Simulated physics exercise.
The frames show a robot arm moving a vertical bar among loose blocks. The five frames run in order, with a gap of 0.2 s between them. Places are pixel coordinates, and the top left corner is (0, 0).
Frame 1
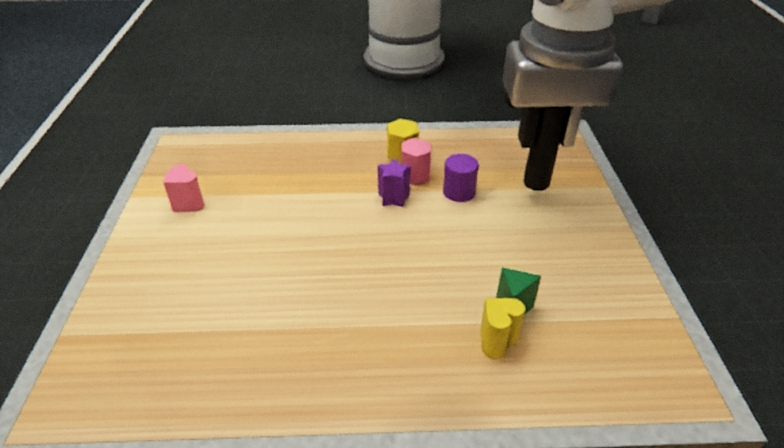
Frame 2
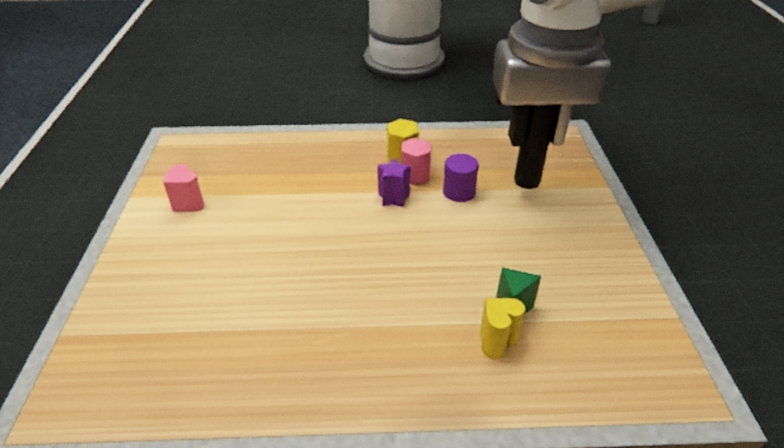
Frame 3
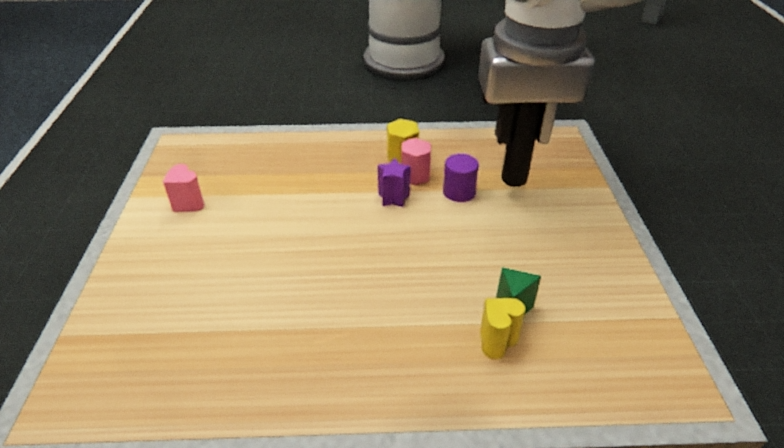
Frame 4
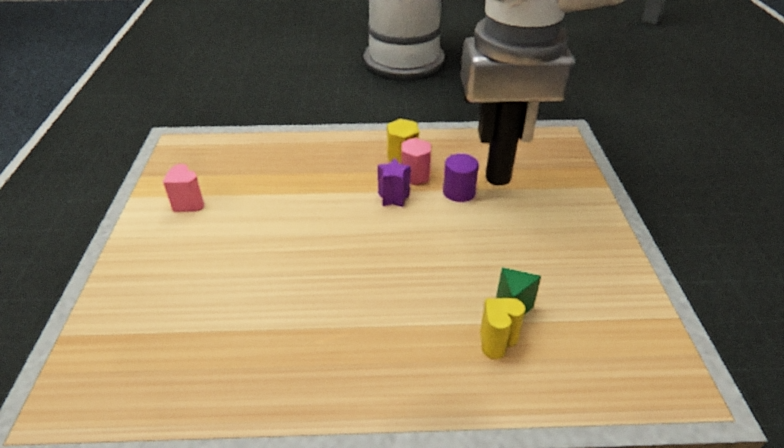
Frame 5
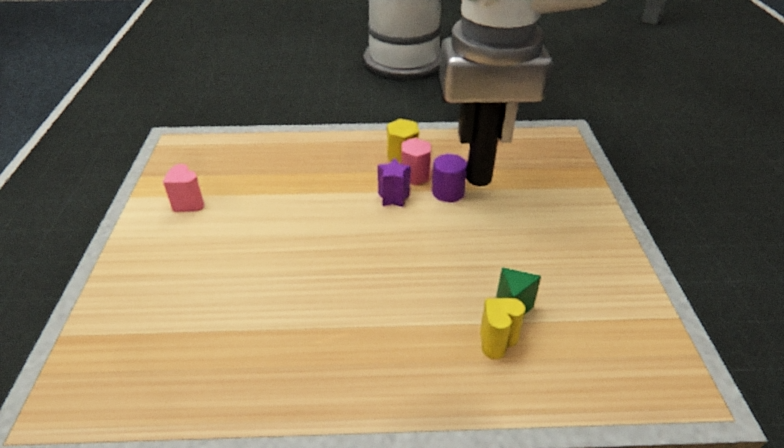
Robot arm sliding a black vertical bar left across a wooden board and nudging a purple round block slightly left.
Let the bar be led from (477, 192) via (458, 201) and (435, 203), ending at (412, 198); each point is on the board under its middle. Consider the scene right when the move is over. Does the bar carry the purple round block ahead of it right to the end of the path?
Short answer: Yes.
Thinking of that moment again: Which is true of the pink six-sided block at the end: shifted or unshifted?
Shifted.
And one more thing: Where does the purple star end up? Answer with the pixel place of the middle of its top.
In the picture, it is at (366, 167).
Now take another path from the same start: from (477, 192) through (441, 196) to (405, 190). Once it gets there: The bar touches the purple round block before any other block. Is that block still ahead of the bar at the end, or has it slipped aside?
I'd say it is still being pushed.
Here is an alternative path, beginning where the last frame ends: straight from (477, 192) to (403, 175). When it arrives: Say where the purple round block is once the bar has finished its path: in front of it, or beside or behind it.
It falls back or aside.
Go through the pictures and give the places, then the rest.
In the first picture, bar tip at (536, 184); block tops, purple star at (394, 168); yellow six-sided block at (403, 127); pink six-sided block at (416, 146); purple round block at (462, 162).
In the second picture, bar at (527, 182); blocks unchanged.
In the third picture, bar at (514, 180); blocks unchanged.
In the fourth picture, bar at (498, 179); blocks unchanged.
In the fifth picture, bar at (479, 180); purple star at (394, 168); yellow six-sided block at (403, 127); pink six-sided block at (416, 146); purple round block at (450, 163).
On the path given first. Halfway along, bar at (448, 190); purple star at (389, 168); purple round block at (422, 164).
At the end, bar at (412, 185); purple star at (366, 167), turned 60° anticlockwise; yellow six-sided block at (404, 124); pink six-sided block at (407, 142), turned 50° clockwise; purple round block at (389, 157).
